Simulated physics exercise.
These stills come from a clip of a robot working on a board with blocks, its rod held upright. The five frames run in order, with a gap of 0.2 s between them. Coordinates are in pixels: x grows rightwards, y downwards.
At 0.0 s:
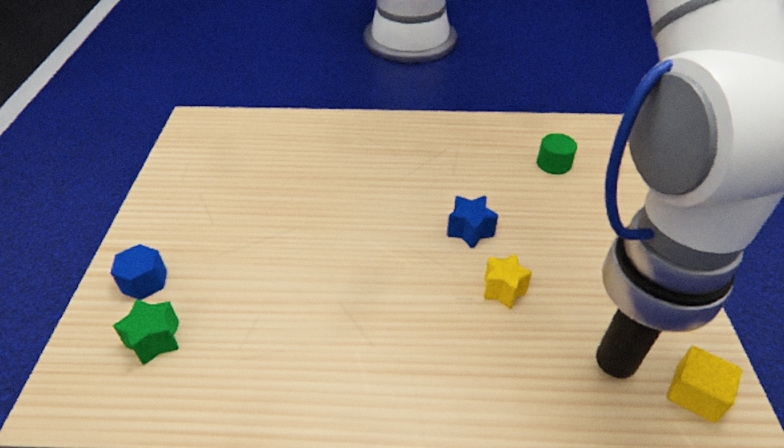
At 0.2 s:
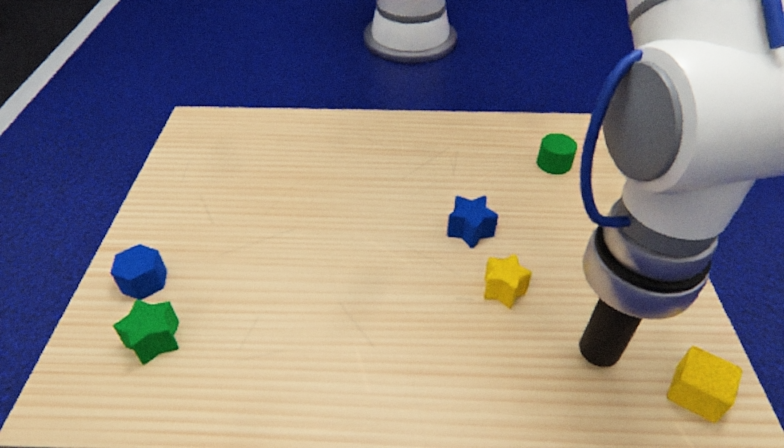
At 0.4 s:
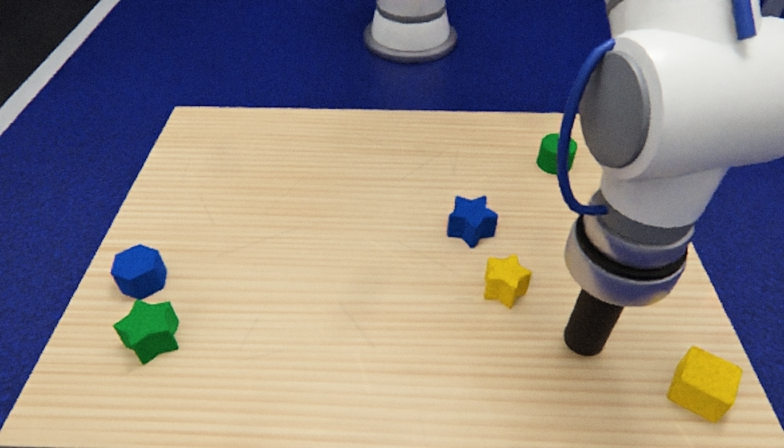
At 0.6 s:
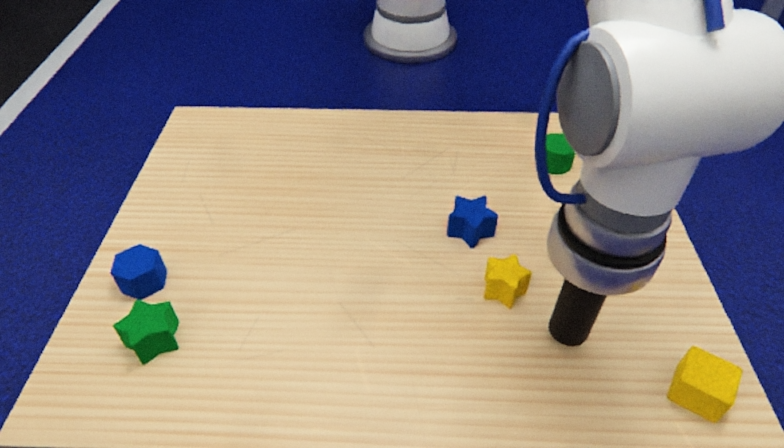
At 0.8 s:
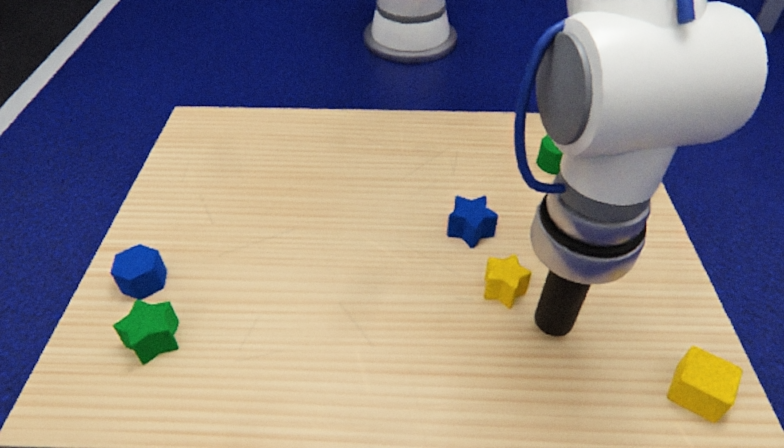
A white robot arm with a black rod at its tip reaches over a pale wooden board on a blue surface, seen from above at an angle by a still camera. A blue star and a yellow star sit right of centre, a green cylinder behind them, a yellow block at the near right, and a blue block and green star at left. The arm glides a short way left and slightly back, bringing the rod close to the yellow star, while every block stays still.
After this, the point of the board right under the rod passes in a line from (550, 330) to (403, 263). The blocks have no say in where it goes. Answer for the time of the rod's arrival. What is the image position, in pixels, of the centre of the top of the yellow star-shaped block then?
It ends at (480, 245).
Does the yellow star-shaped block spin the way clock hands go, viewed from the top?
Answer: Yes.
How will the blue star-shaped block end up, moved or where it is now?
The blue star-shaped block will stay where it is.
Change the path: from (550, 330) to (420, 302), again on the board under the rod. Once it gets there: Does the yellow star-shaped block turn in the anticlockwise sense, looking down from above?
That would be a no.
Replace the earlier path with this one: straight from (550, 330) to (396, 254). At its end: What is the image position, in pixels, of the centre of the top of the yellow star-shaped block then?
Around pixel (480, 244).
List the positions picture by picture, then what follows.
Rod tip (616, 361); block tops, blue star-shaped block (473, 209); yellow star-shaped block (508, 269), in the first picture.
Rod (599, 350); blocks unchanged, in the second picture.
Rod (583, 340); blocks unchanged, in the third picture.
Rod (568, 330); blocks unchanged, in the fourth picture.
Rod (554, 321); blue star-shaped block (473, 209); yellow star-shaped block (508, 269), in the fifth picture.
What follows on the original path. One third of the way, rod (498, 295); yellow star-shaped block (493, 257), turned 40° clockwise.
Two thirds of the way, rod (449, 273); yellow star-shaped block (480, 245), turned 90° clockwise.
At the end, rod (403, 253); blue star-shaped block in place; yellow star-shaped block (480, 245), turned 90° clockwise.
